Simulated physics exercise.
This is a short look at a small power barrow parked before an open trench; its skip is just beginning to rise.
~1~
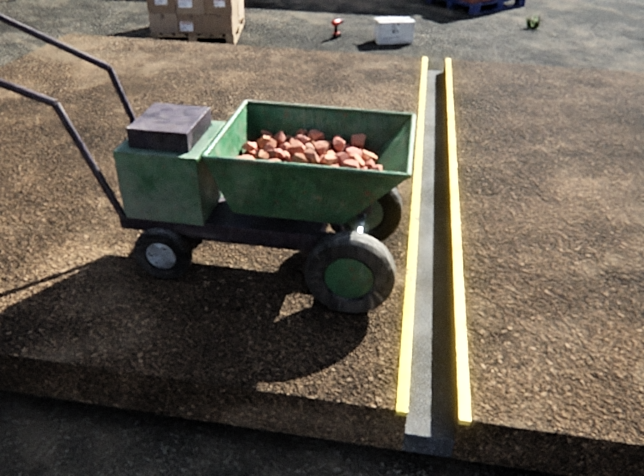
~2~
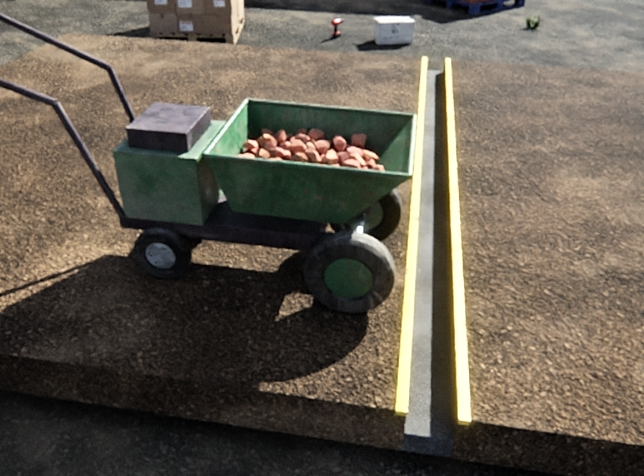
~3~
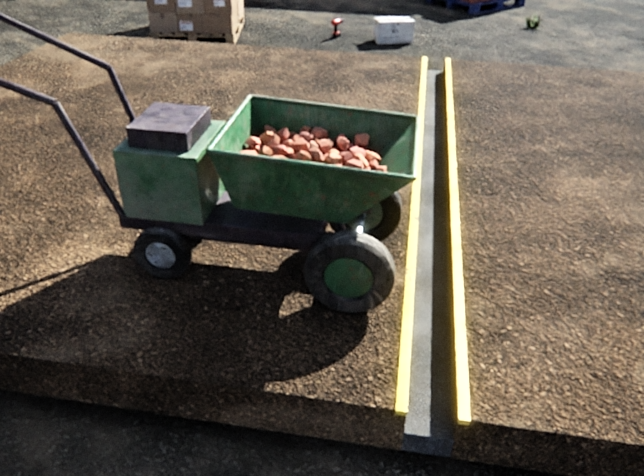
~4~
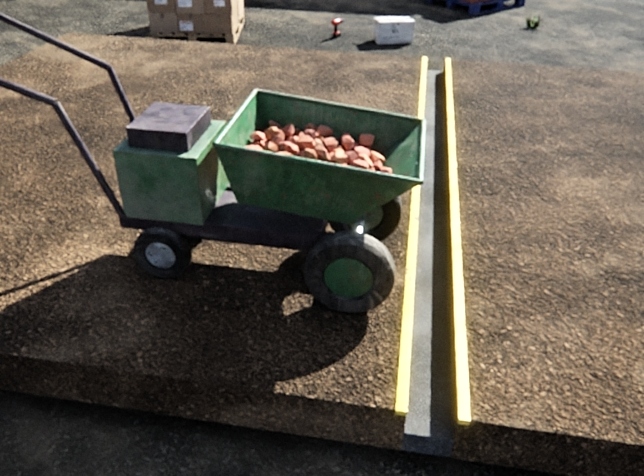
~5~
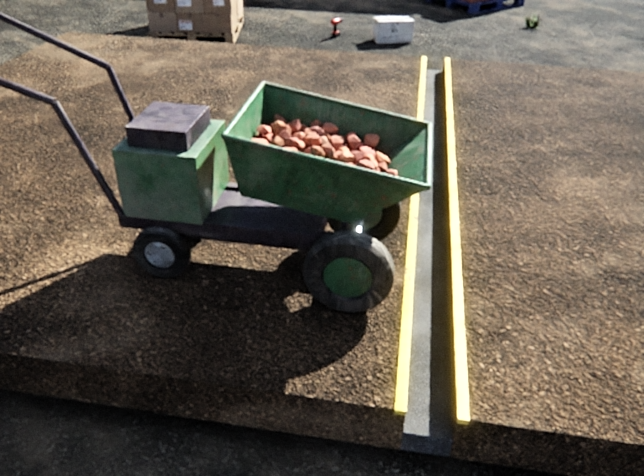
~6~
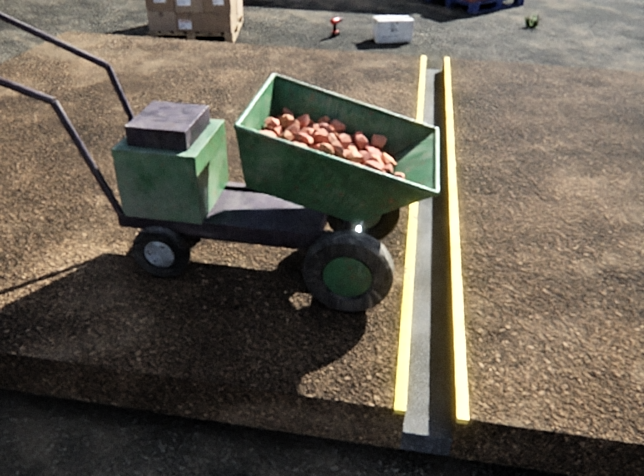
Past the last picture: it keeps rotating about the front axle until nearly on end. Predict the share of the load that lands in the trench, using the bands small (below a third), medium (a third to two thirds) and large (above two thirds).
Small.
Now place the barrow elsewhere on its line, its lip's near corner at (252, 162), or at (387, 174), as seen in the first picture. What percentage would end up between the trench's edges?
First spot: Roughly 20 percent; second spot: Roughly 20 percent.
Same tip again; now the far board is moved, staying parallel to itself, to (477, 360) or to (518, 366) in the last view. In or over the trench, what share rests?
Result, try 1: 10 in a hundred; try 2: 60 in a hundred.
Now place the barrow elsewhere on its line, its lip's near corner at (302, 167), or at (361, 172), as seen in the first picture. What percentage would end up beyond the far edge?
Roughly 10 percent first, then roughly 50 percent.
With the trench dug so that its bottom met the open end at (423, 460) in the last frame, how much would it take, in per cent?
Estimated share: Approx. 0 %.
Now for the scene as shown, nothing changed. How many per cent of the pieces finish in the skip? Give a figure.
Close to 5 per cent, give or take.
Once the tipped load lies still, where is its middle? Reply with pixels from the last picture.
Around (515, 284), give or take.
Soon, skip tipped steeply; all in the skip.
A while on, skip tipped steeply; nearly all in the skip; a stray few beyond it.
Towards the end, skip tipped right over; about a quarter in the skip; a stray few in or heaped over the trench; most beyond it.
Finally, skip tipped right over; a small part in the skip; a stray few in or heaped over the trench; nearly all beyond it.
